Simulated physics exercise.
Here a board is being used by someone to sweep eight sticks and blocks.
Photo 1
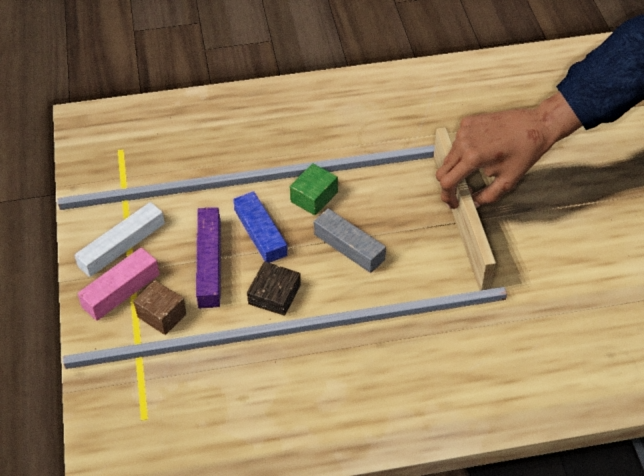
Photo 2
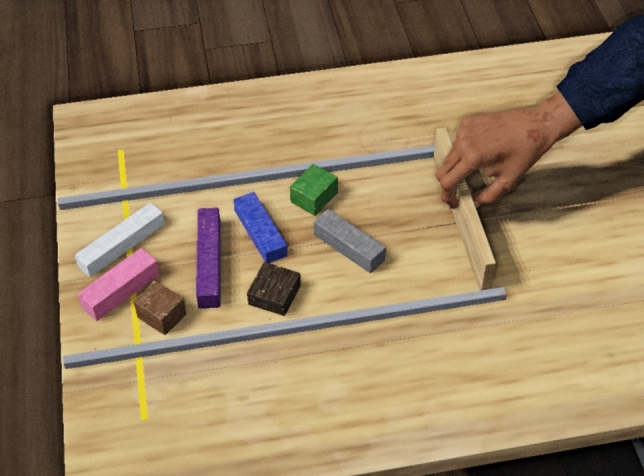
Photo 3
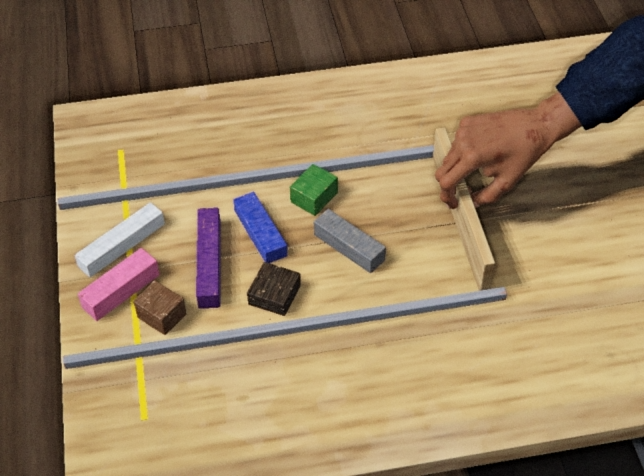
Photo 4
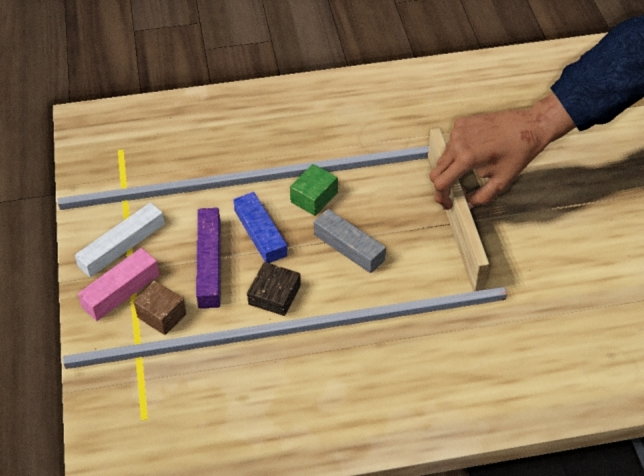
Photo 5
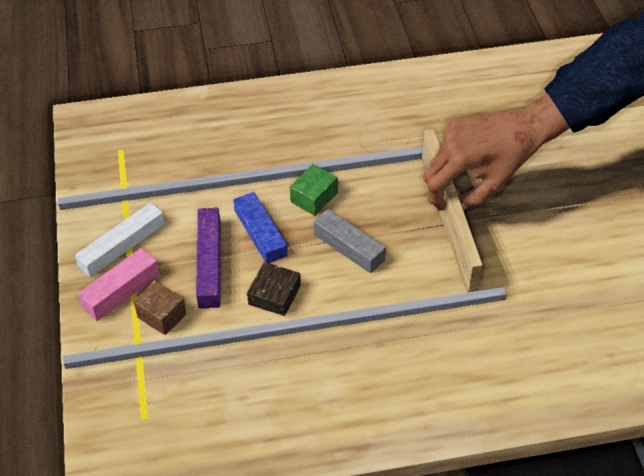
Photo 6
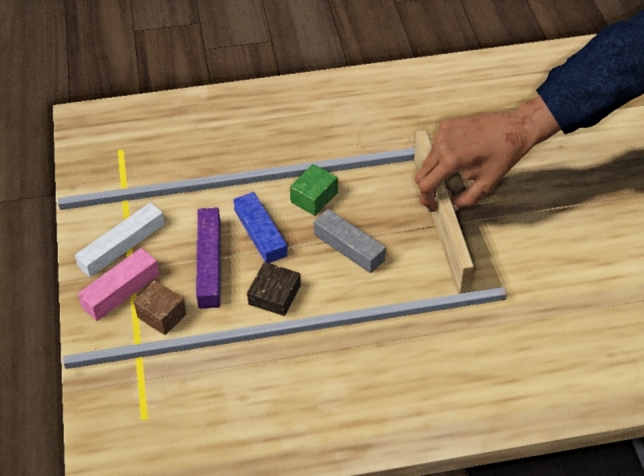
A hand holding an upright wooden board slides it slightly to the left between two gray rails on a table, while the eight colored sticks and blocks, some lying near a yellow line at the left, stay still, untouched by the board.
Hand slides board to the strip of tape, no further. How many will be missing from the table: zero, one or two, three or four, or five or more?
So the push knocks three or four off, going by the tape.
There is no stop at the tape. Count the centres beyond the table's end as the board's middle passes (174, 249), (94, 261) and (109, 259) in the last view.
0, 5 and 4.
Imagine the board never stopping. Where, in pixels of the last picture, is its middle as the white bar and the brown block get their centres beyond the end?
The middle is at (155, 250) when it's the white bar, and at (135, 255) when it's the brown block.
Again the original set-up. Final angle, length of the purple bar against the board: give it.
Some 10 degrees.
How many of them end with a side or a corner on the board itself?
In total, 3.
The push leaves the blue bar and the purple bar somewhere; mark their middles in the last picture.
Blue bar at (84, 252), purple bar at (68, 281).
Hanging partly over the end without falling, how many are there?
My count gives 1.
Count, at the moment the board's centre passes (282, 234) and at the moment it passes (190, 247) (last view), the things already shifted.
5, then 8.
A little later, none off yet; pink bar at rest near (119, 284); white bar at rest near (121, 239); brown block at rest near (160, 308).
When it is over, the number that fall off is three or four; down, brown block, white bar and pink bar.
